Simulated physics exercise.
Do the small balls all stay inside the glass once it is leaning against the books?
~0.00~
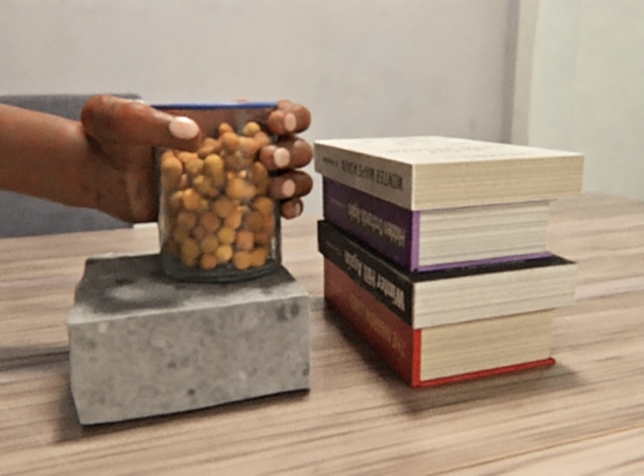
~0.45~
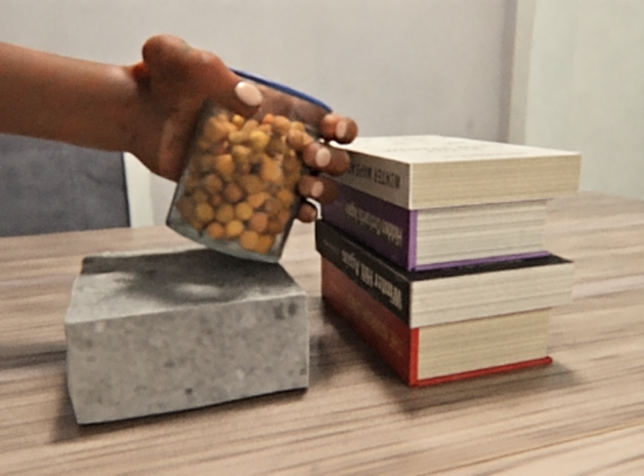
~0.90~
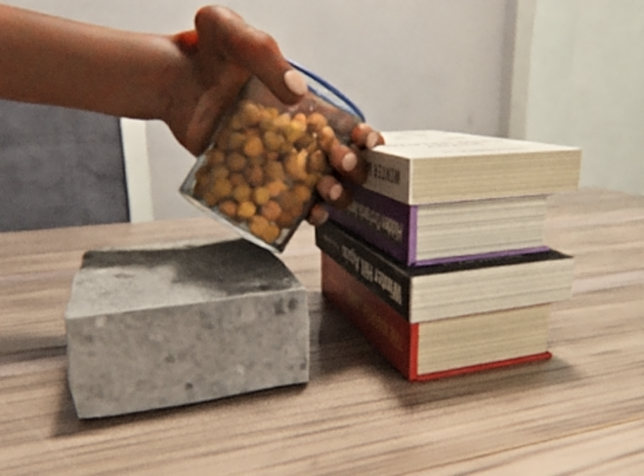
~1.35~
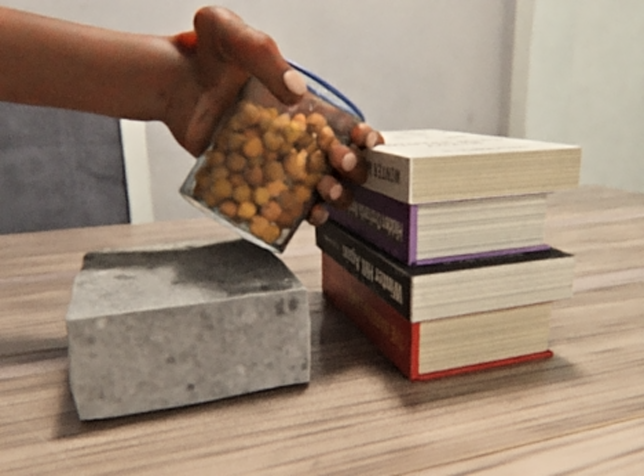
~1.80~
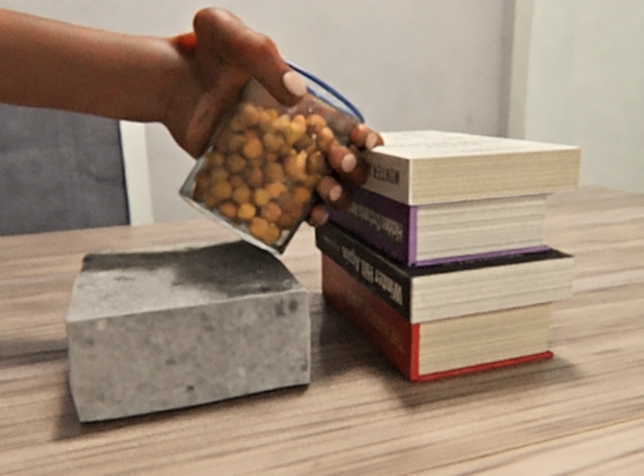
Yes, the small balls all stay inside the glass as it leans against the pile of books, and none spill out.
